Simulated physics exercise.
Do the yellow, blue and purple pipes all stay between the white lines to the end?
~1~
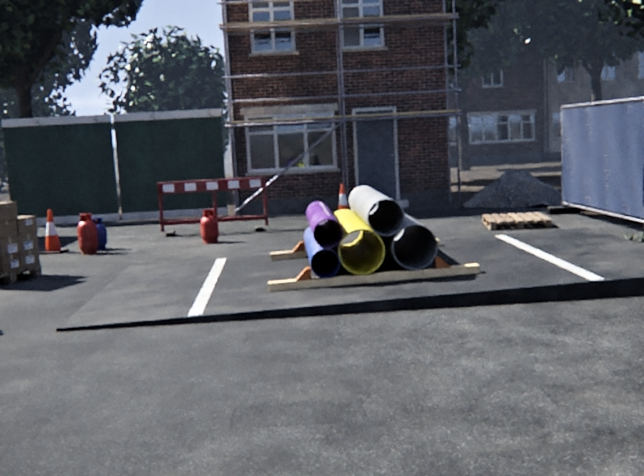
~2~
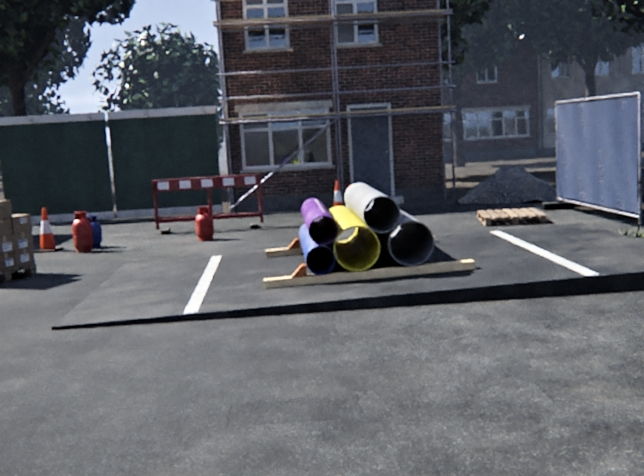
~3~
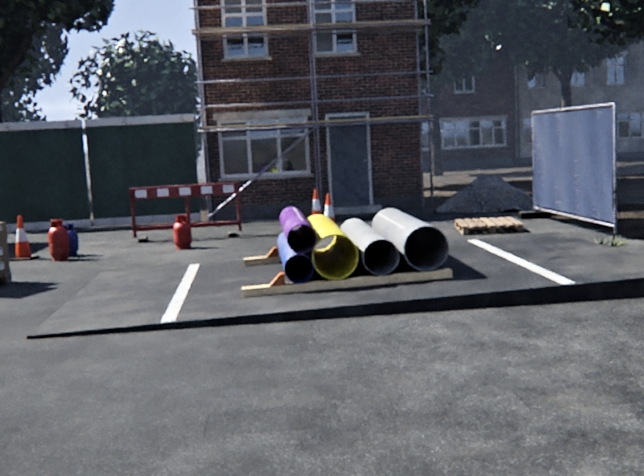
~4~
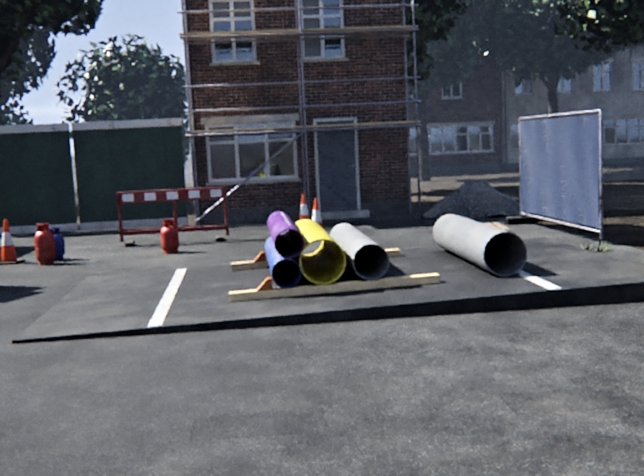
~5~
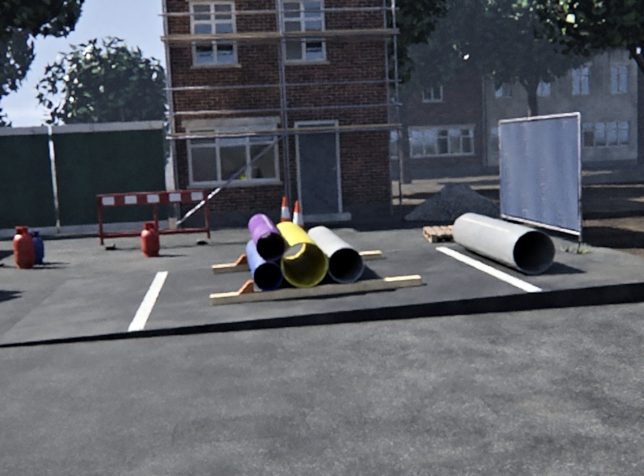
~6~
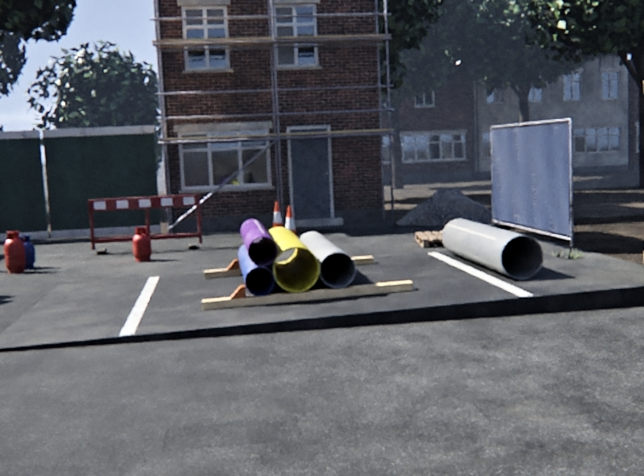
Yes, none of the three crosses a white line. The yellow and blue pipes stay on the timber bearers, with the purple one still resting up on the others.
Building yard with a grey pipe rolling right off a stack and over a white line, the yellow, blue and purple staying.
